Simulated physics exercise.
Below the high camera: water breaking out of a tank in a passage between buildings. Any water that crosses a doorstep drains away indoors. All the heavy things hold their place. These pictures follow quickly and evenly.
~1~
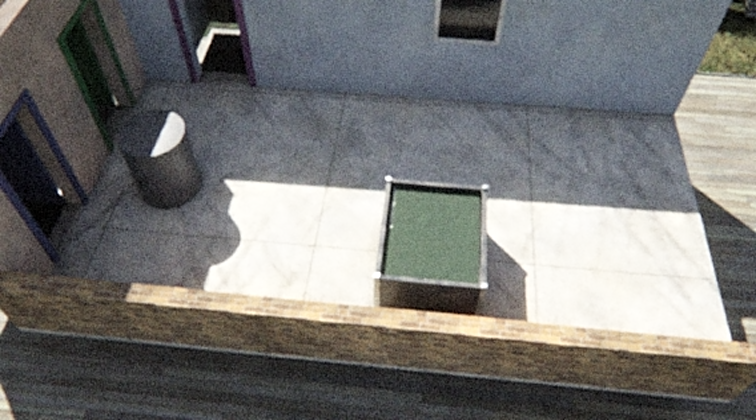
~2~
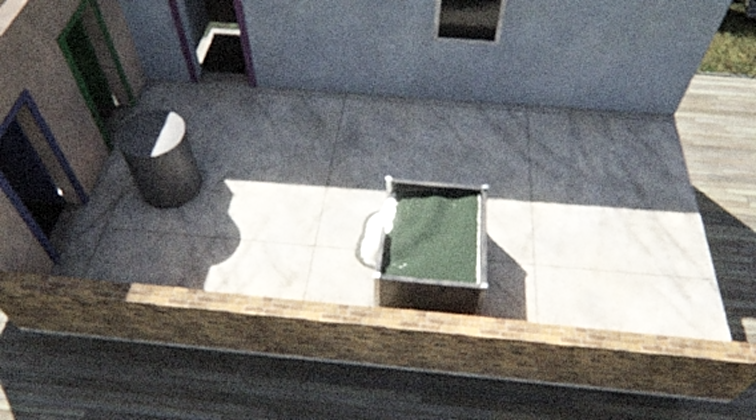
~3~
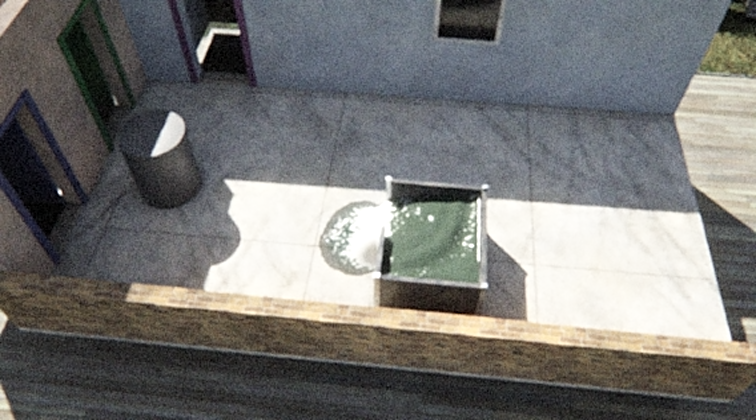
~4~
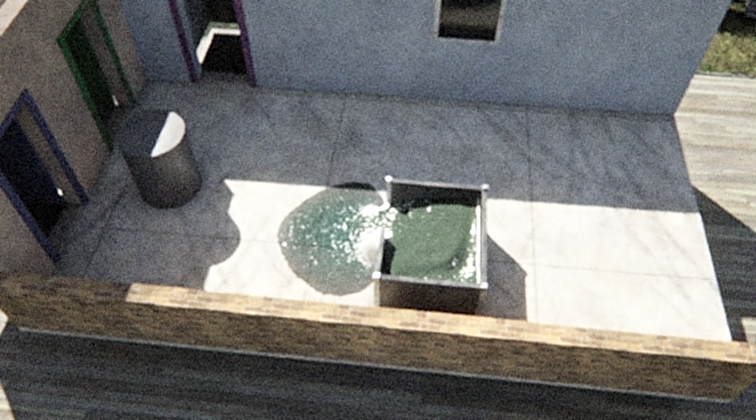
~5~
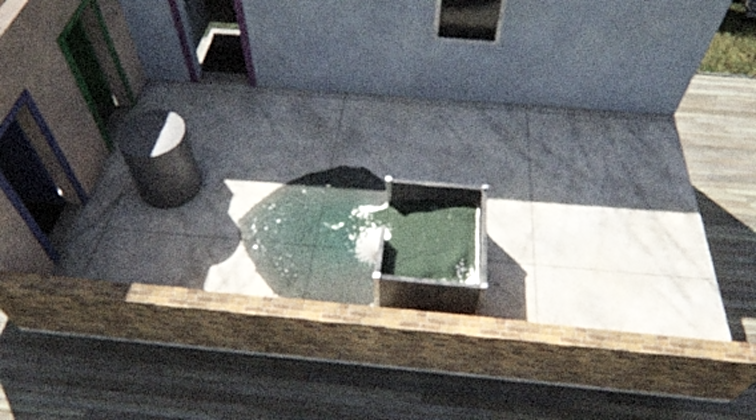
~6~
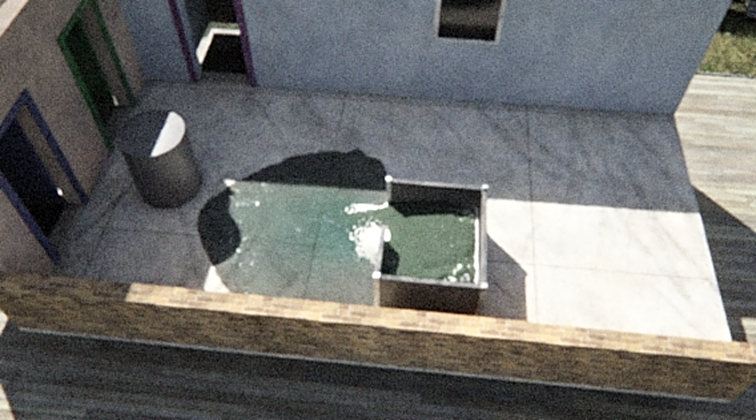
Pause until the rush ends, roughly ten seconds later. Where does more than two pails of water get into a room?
The blue door lets in more than two pails; the green door lets in more than two pails; the purple door lets in more than two pails.
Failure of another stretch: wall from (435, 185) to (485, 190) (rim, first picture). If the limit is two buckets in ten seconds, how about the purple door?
Note: Purple door admits less.
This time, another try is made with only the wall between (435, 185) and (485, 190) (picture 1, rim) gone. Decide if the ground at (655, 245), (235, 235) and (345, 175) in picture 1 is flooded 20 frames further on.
First unwetted, second unwetted, third unwetted.
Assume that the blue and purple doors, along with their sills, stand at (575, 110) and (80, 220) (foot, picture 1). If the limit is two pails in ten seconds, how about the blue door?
Door by door, the blue door stays inside the limit.
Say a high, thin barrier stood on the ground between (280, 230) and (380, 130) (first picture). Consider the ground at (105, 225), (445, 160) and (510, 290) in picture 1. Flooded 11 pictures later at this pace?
Reading the points as listed, I get deluged, then deluged, then left untouched.
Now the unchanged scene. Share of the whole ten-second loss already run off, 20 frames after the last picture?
About 40 per cent.
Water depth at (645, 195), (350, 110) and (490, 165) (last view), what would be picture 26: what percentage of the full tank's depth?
Going in order, roughly 0, 2 and 0 %.
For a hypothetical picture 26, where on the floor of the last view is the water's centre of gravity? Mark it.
Roughly (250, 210).
A moment on, water covers 35 % of the floor; the blue door wet at the sill, nothing in, the green door not reached, the purple door not reached.
Next, water covers 40 % of the floor; the blue door over two buckets in, the green door under two buckets in, the purple door under two buckets in.
Then, water covers 45 % of the floor; the blue door far over two buckets in, the green door under two buckets in, the purple door under two buckets in.
Later, water covers 40 % of the floor; the blue door far over two buckets in, the green door over two buckets in, the purple door over two buckets in.
In the end, water covers 60 % of the floor; the blue door far over two buckets in, the green door over two buckets in, the purple door far over two buckets in.
